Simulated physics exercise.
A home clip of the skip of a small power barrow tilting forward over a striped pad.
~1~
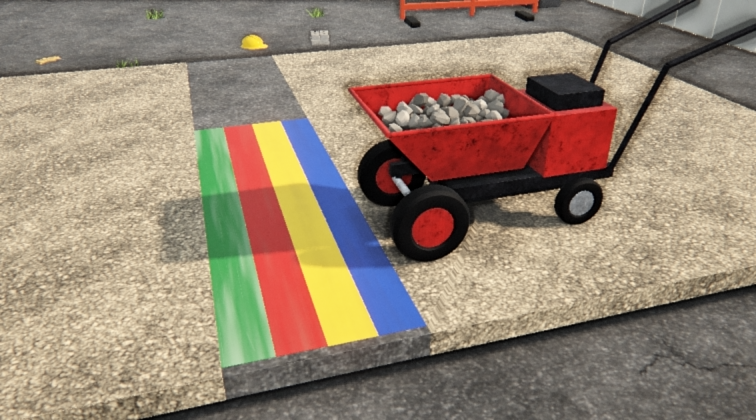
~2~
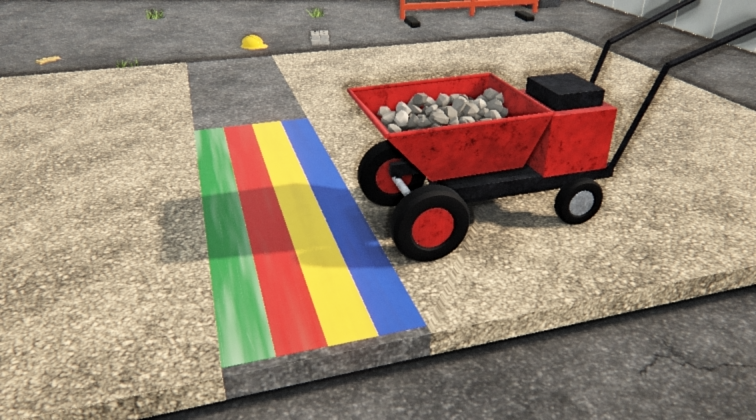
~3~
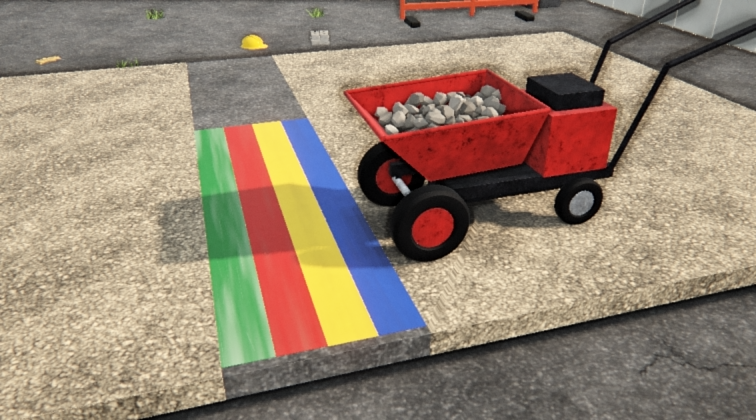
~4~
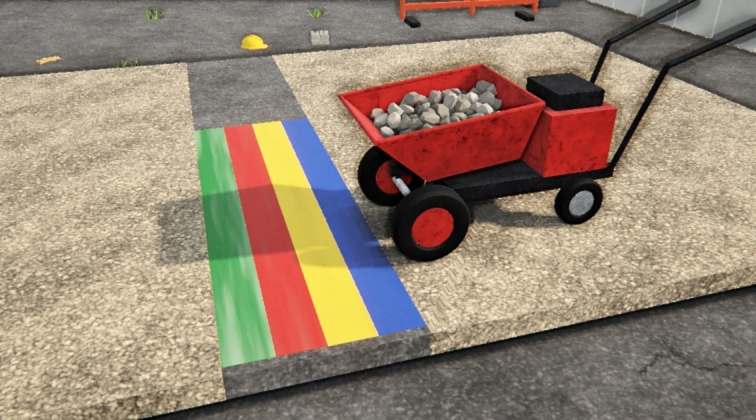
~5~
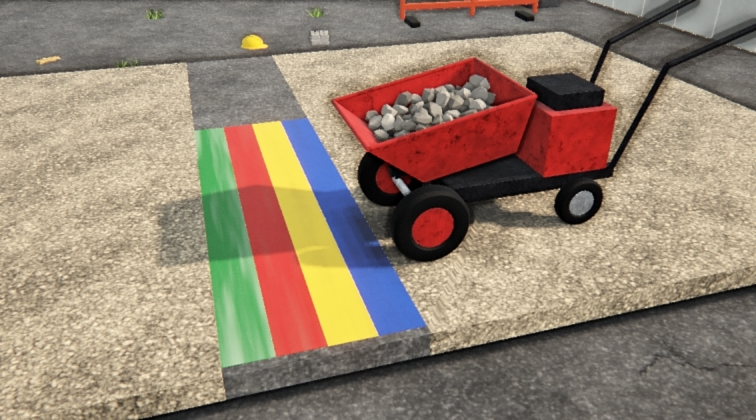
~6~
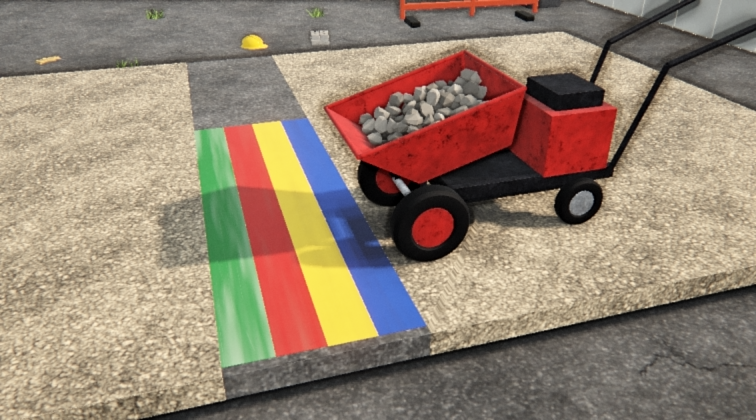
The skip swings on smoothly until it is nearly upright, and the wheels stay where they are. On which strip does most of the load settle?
The red strip carries the most.
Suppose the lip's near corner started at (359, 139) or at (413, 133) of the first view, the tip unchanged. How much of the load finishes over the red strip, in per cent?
Near 20 % and 30 %.
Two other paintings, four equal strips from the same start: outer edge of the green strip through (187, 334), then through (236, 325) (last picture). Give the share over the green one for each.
Roughly 20 per cent, and 30 per cent.
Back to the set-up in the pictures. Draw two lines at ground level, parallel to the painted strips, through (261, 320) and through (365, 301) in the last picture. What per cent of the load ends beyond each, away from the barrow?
Near 30 % and 70 %.
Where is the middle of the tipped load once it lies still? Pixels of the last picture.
Around (258, 246).
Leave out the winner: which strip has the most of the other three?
In second place: Green.
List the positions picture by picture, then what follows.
Lip of the skip at (388, 136), level; top of the load at (460, 118), broken stones; blue strip at (383, 293); yellow strip at (338, 301); red strip at (291, 310); green strip at (241, 319), in the first picture.
Lip of the skip at (387, 136), level; top of the load at (459, 117), in the second picture.
Lip of the skip at (382, 139), tipped barely; top of the load at (456, 115), in the third picture.
Lip of the skip at (376, 143), tipped a little; top of the load at (462, 106), in the fourth picture.
Lip of the skip at (368, 150), tipped a little; top of the load at (469, 103), in the fifth picture.
Lip of the skip at (359, 158), tipped clearly; top of the load at (460, 99); blue strip at (383, 293); yellow strip at (338, 301); red strip at (291, 310); green strip at (241, 319), in the sixth picture.
Soon, skip tipped steeply; all in the skip.
A while on, skip tipped right over; about two thirds in the skip; a small part over the yellow strip; about a quarter over the red strip; a small part over the green strip.
Towards the end, skip tipped right over; about a third in the skip; a small part over the yellow strip; about a third over the red strip; about a quarter over the green strip; a small part off the paint.
Finally, skip tipped right over; about a third in the skip; none over the blue strip; a small part over the yellow strip; about a third over the red strip; about a quarter over the green strip; a small part off the paint.
